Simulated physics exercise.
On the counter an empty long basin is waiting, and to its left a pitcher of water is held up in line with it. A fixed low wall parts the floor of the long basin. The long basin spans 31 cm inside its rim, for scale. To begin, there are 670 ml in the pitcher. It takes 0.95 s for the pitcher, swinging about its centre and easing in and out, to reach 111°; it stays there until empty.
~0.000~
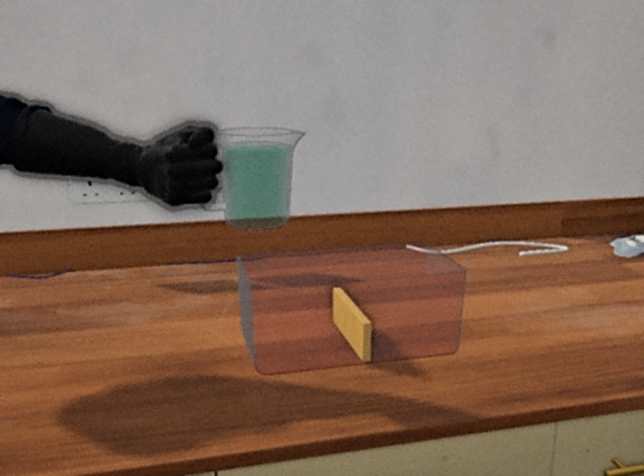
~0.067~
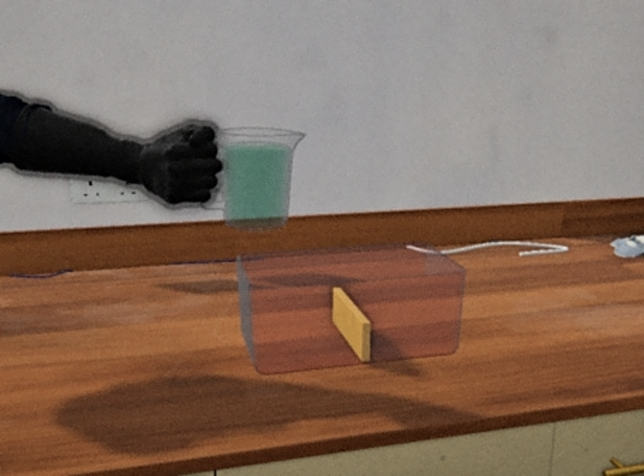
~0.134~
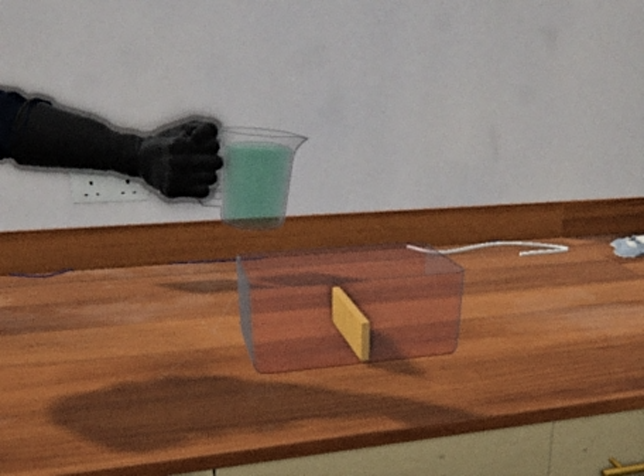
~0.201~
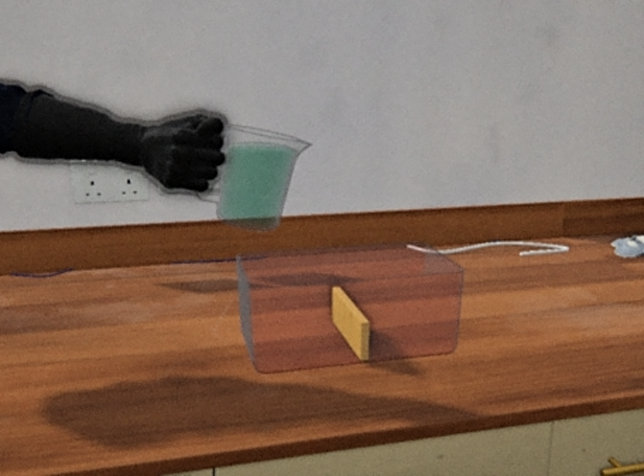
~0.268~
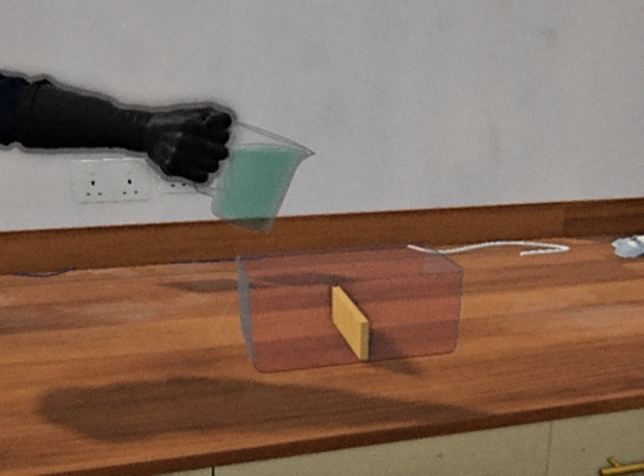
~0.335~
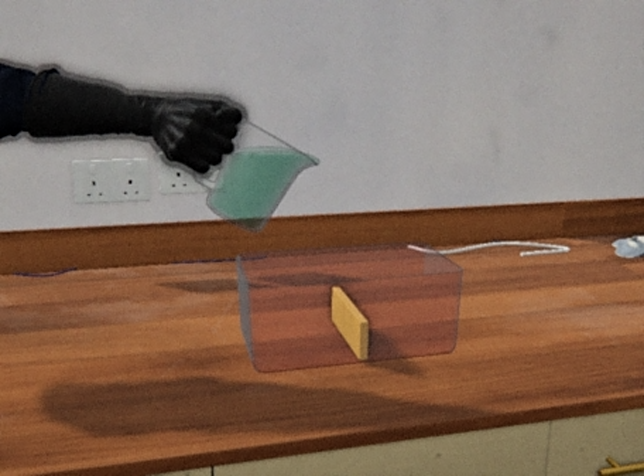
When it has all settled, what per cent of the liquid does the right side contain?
The right side contains about 39 per cent.
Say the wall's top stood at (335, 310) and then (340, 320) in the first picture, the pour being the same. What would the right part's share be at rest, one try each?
Some 80 in a hundred, then some 70 in a hundred.
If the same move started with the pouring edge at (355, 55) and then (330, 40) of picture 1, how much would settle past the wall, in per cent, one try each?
In order, 80 and 85 per cent.
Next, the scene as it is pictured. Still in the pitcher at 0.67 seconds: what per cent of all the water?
About 60 percent.
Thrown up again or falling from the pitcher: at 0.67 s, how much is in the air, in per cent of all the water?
About 20 per cent.
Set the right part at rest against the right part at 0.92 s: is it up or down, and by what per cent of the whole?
Net change: A rise of about 1 %.
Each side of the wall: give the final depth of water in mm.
The left side settles near 18 mm and the right side near 12 mm.
Then, 0.67 s in, the tilt is 89° and 60 per cent is still to pour, 3 is left of the wall and 17 right of it.
Then, 0.92 s in, the tilt is 111° and 12 per cent is still to pour, 40 is left of the wall and 37 right of it.
Then, 1.17 s in, the tilt is 111° and 0 per cent is still to pour, 60 is left of the wall and 39 right of it.
Then, 1.45 s in, the tilt is 111° and 0 per cent is still to pour, 60 is left of the wall and 39 right of it.
Finally, 60 per cent lies left of the wall, 39 right of it and 1 outside.
